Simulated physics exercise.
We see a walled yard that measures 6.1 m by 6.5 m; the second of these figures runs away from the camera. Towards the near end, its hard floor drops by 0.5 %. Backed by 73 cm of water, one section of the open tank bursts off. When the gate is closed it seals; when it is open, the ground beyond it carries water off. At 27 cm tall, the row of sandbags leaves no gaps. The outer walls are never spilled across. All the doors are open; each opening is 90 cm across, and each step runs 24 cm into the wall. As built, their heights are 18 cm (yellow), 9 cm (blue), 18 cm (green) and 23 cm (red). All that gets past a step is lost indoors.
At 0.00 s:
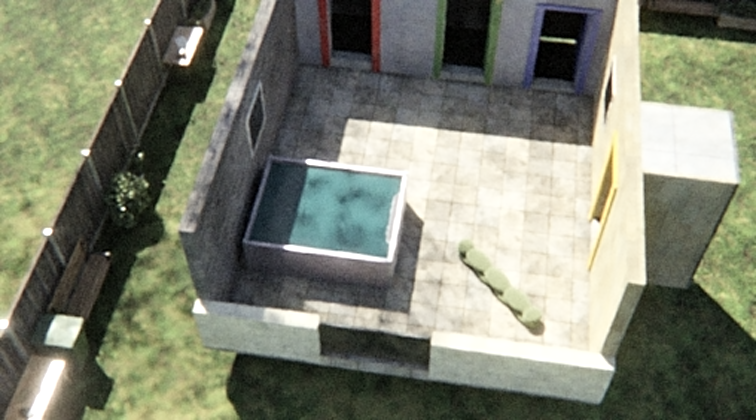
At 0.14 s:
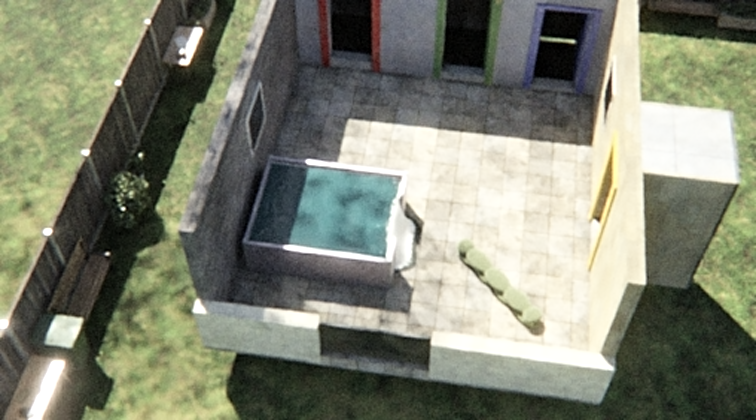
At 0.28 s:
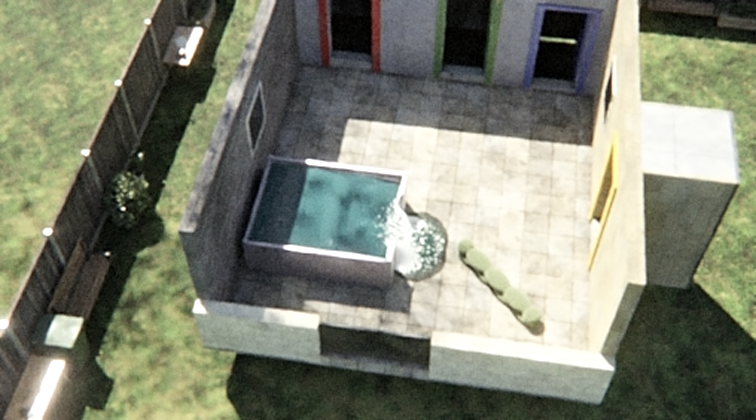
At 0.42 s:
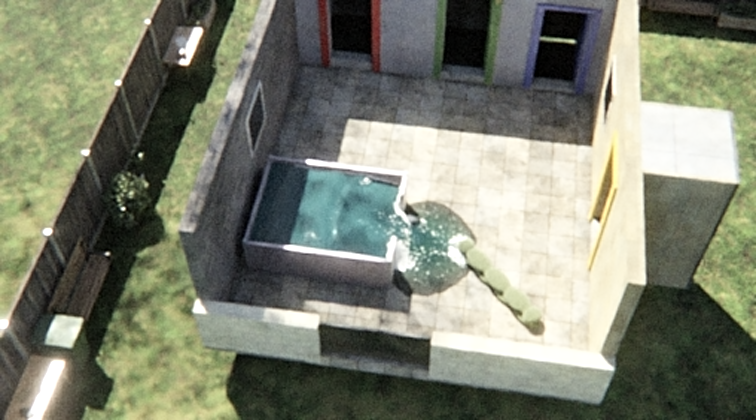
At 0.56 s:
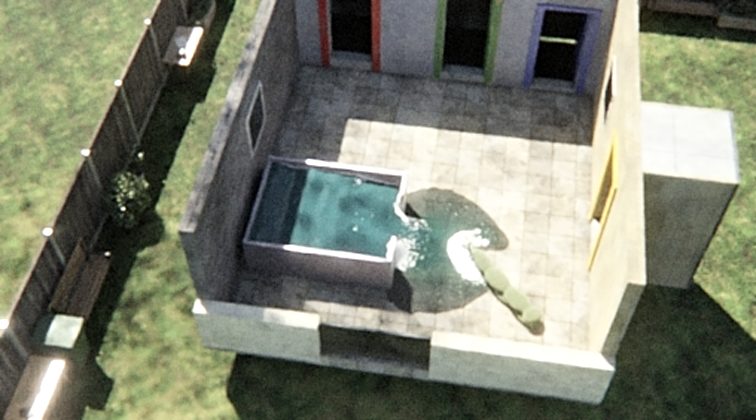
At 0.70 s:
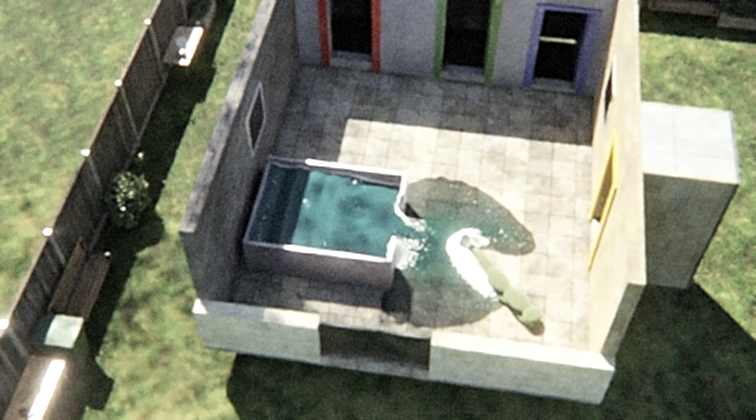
In the video, water in an open tank inside a walled yard bursts through a gap in its right side, spreads across the paved floor in a widening pool, and foams white against a diagonal row of sandbags.
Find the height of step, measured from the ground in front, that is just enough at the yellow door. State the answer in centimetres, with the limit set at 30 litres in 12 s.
Roughly 13.5 cm is just enough.
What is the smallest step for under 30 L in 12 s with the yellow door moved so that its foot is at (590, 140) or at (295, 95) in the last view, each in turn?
Roughly 11.5 and 10.0 cm.
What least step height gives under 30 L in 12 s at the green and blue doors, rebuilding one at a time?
About 8.0 cm at green and about 19 cm at blue.
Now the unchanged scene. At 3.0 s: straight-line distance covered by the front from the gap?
Distance from gap: Approx. 5.4 m.
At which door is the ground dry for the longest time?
The answer is the red door.
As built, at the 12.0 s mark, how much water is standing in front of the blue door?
Lab note: Depth approx. 8.5 cm.
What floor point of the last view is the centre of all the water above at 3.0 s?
(418, 241).
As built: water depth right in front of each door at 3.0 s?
Centimetres: Yellow = 18, blue = 14, green = 0, red = 0.
After 1.4 s water covers 30 % of the floor, deepest (38 cm) near (409, 246); 12 cm at the yellow door, 0 litres in over its 18 cm step.
After 3.0 s water covers 45 % of the floor, deepest (35 cm) near (557, 375); 18 cm at the yellow door, 4 litres in over its 18 cm step.
After 12.0 s water covers 95 % of the floor, deepest (16 cm) near (247, 242); 7 cm at the yellow door, 6 litres in over its 18 cm step.
At the yellow door as built, the water arrived by 1.1 s and peaked near 21 cm at 2.2 s.
With a step of 12 cm, 49 litres would have come in within the 12 s; with 16.5 cm, 11 litres. So under 30 litres takes about 13.5 cm.
